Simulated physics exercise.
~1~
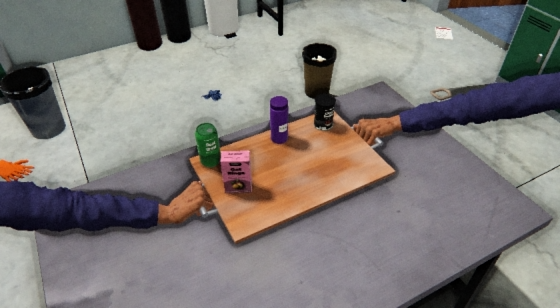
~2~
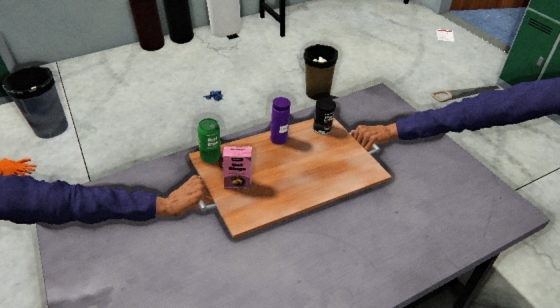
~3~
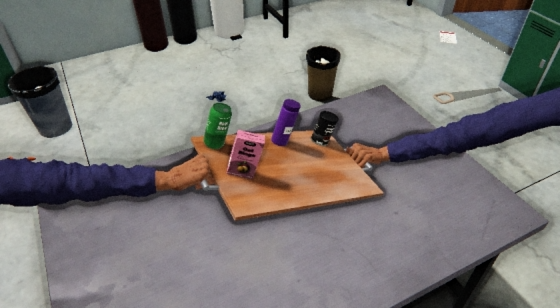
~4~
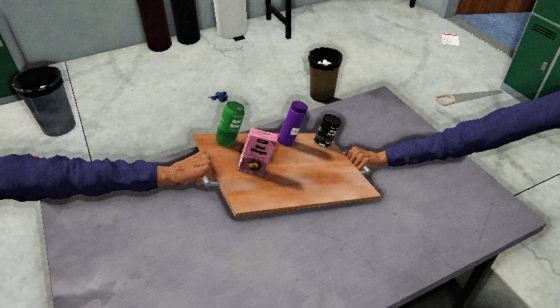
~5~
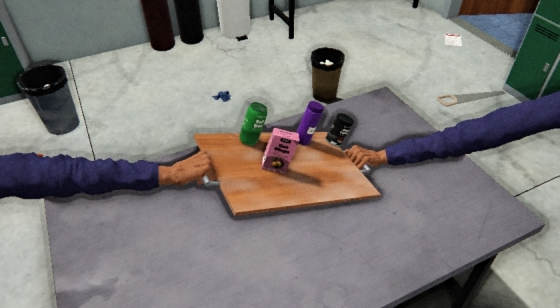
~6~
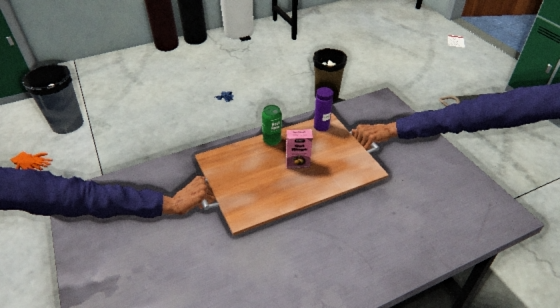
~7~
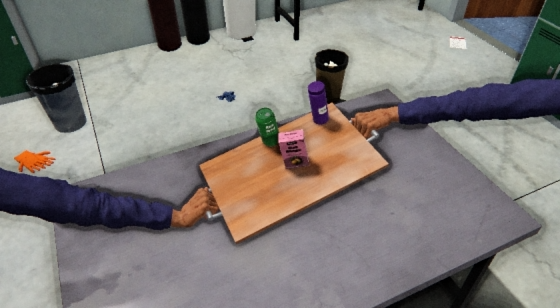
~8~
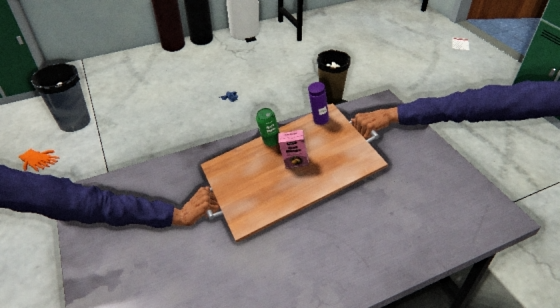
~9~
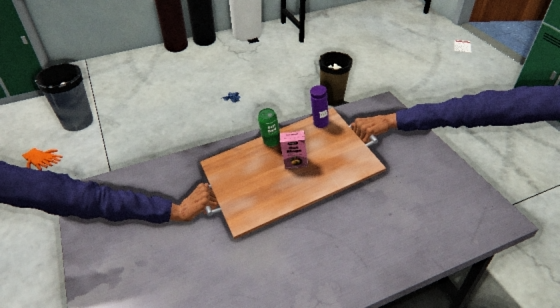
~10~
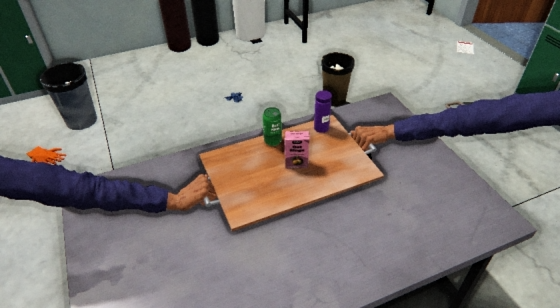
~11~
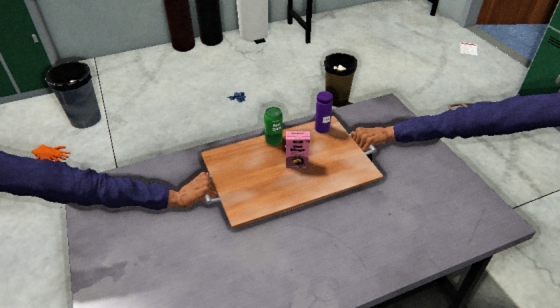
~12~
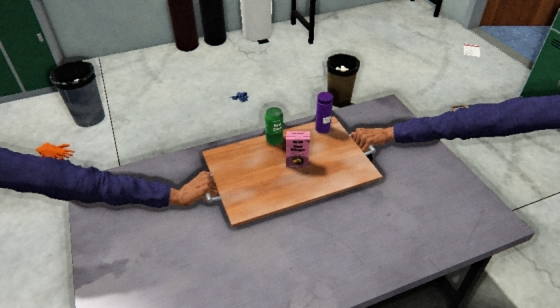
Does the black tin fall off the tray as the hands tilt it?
Yes, the black tin goes off the right side when the tray dips that way. The green can, purple jar and pink packet stay standing on the tray.
